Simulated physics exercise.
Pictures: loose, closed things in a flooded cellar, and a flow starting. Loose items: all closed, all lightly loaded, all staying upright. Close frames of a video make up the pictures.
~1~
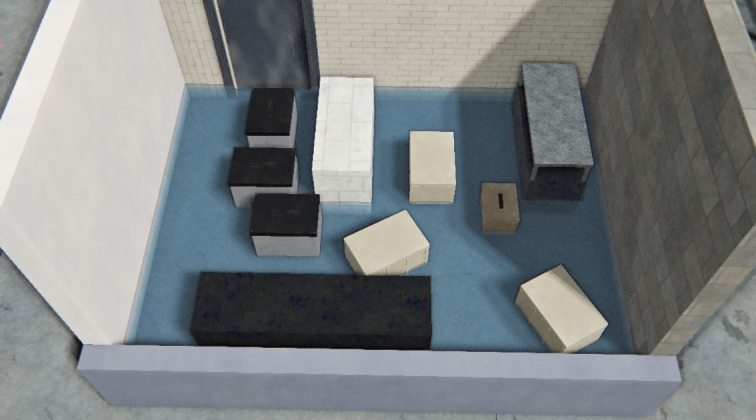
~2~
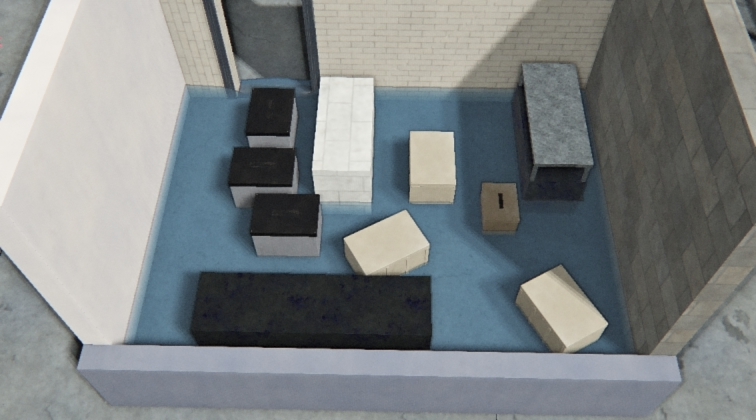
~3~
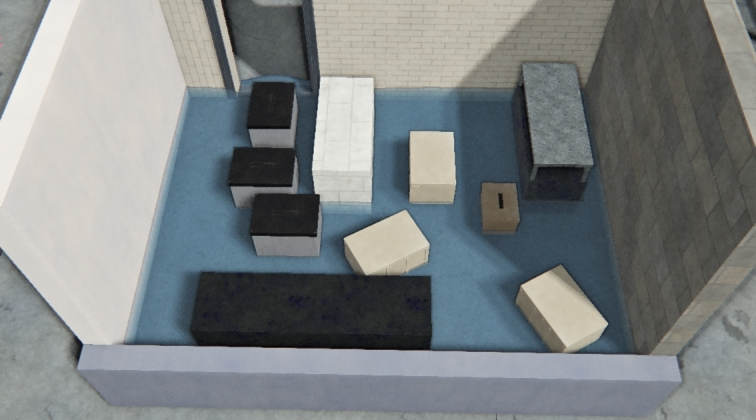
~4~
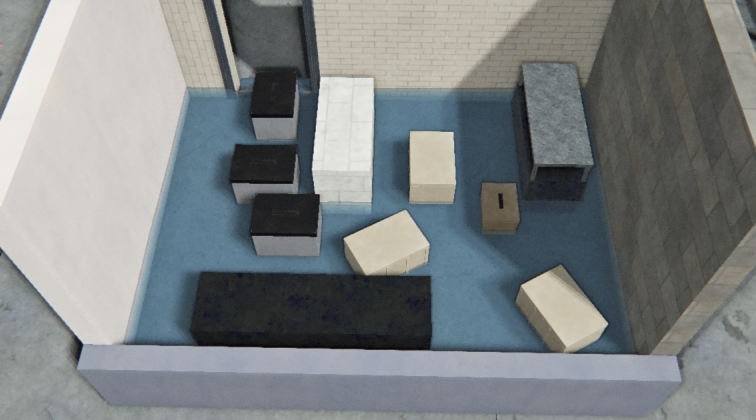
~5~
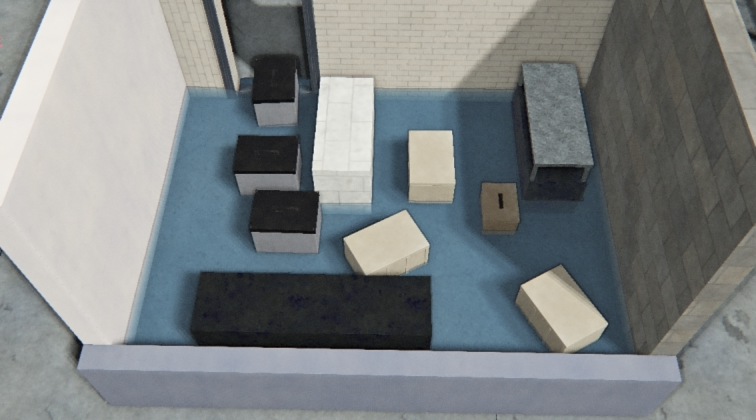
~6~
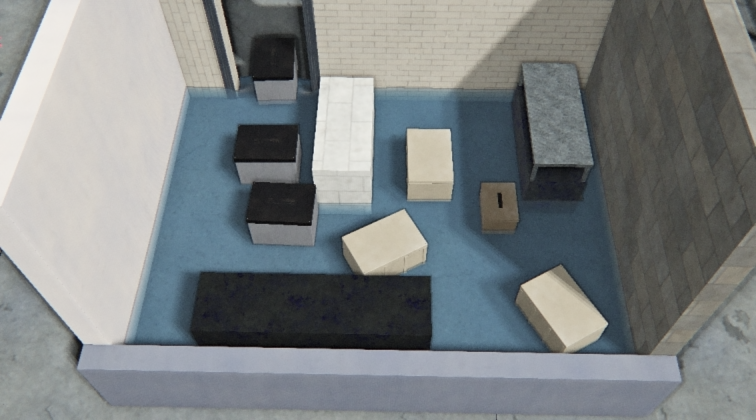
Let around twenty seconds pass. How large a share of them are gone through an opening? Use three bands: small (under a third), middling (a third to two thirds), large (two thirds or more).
Middling.
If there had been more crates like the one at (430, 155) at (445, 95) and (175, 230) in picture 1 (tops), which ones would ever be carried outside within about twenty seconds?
Result, in sequence: Never gets out; ends up outside.
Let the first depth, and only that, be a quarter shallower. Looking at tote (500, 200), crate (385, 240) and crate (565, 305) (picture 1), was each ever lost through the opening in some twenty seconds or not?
Held back, escapes, held back.
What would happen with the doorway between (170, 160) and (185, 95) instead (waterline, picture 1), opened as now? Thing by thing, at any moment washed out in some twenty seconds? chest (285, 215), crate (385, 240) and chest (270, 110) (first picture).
Outcome for each, in the order asked: Flushed / flushed / flushed.
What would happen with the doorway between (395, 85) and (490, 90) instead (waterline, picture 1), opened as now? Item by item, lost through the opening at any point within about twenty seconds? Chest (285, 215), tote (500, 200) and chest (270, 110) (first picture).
Looking at them in turn, number one is flushed away, number two is flushed away, and number three is held back.
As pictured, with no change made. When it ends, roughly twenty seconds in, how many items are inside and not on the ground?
That number is 3.
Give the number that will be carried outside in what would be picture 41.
The number comes out at 4.
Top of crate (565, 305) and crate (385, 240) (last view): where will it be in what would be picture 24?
Approximately (525, 295) for one, (238, 146) for the other.
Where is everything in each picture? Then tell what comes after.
The first picture shows a chest at (270, 110) floats; a chest at (262, 165), afloat; 0 of 7 have shifted.
The second picture shows a chest at (270, 110) floats; a chest at (262, 165), afloat; 0 of 7 have shifted.
The third picture shows a chest at (271, 103) floats, close to its start; a chest at (262, 165) floats; 1 of 7 have shifted.
The fourth picture shows a chest at (274, 92) floats, close to its start; a chest at (264, 162), afloat, close to its start; 2 of 7 have shifted.
The fifth picture shows a chest at (274, 79) floats, a stride from its start; a chest at (266, 153), afloat, close to its start; 2 of 7 have shifted.
The sixth picture shows a chest at (274, 57) floats, a stride from its start; a chest at (266, 142), afloat, close to its start; 3 of 7 have shifted.
A moment on, 1 of 7 are out; 6 afloat.
Next, 3 of 7 are out; 4 afloat.
Later, 4 of 7 are out; 3 afloat.
In the end, 4 of 7 are out; 3 afloat.
